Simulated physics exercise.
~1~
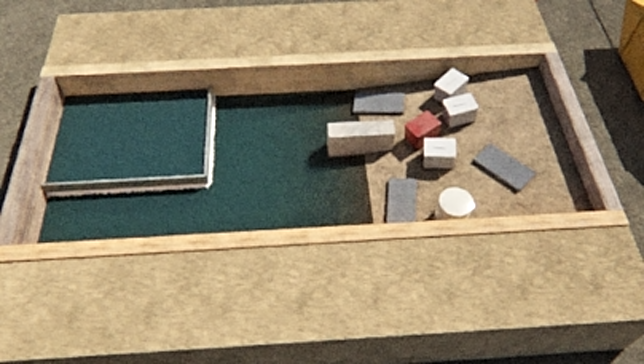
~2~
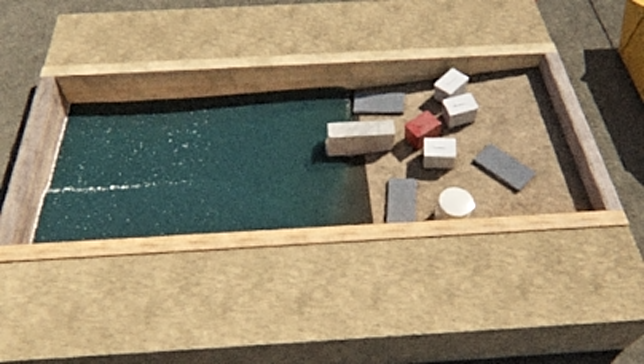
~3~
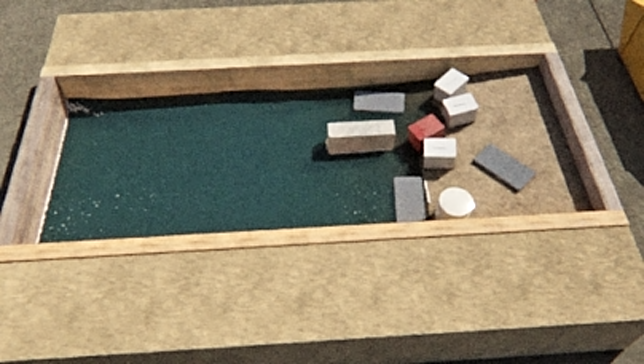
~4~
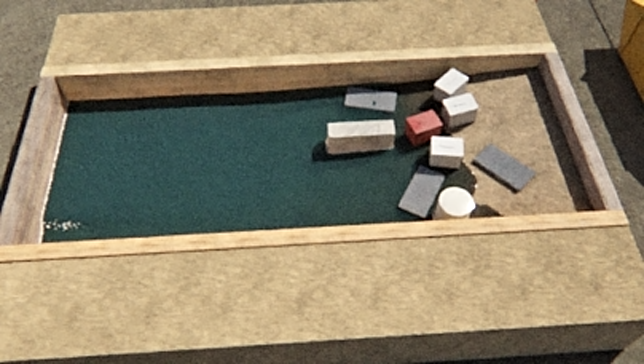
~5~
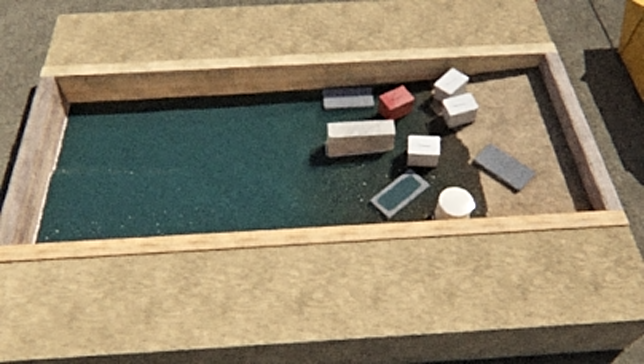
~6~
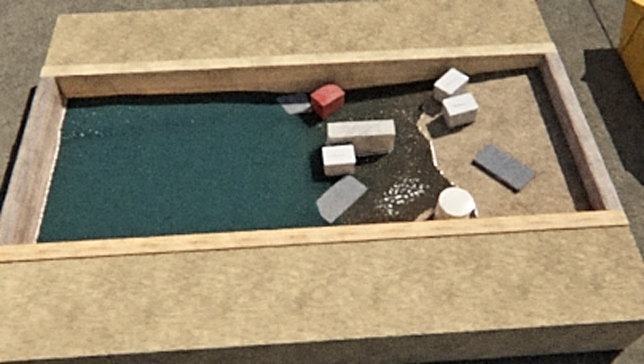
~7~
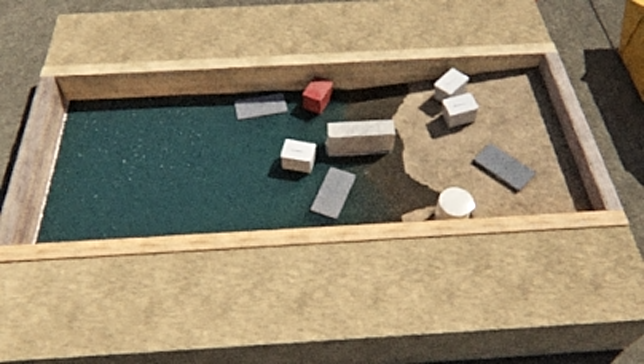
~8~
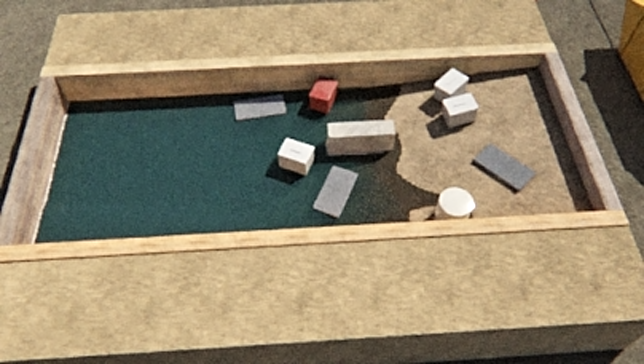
Dark green water fills the left part of a shallow wooden-sided basin, seen from above at an angle, with a raised block of it held behind pale boarding at the far left. On the sand to the right lie white boxes, a red box, flat grey pieces and a round white post, with a long pale block at the water's edge. The boarding vanishes, and the water levels out and spreads right up the sand. It lifts the red box, a white box and two grey pieces, then draws back, carrying them left. They end in the water around the long block, which stays put.
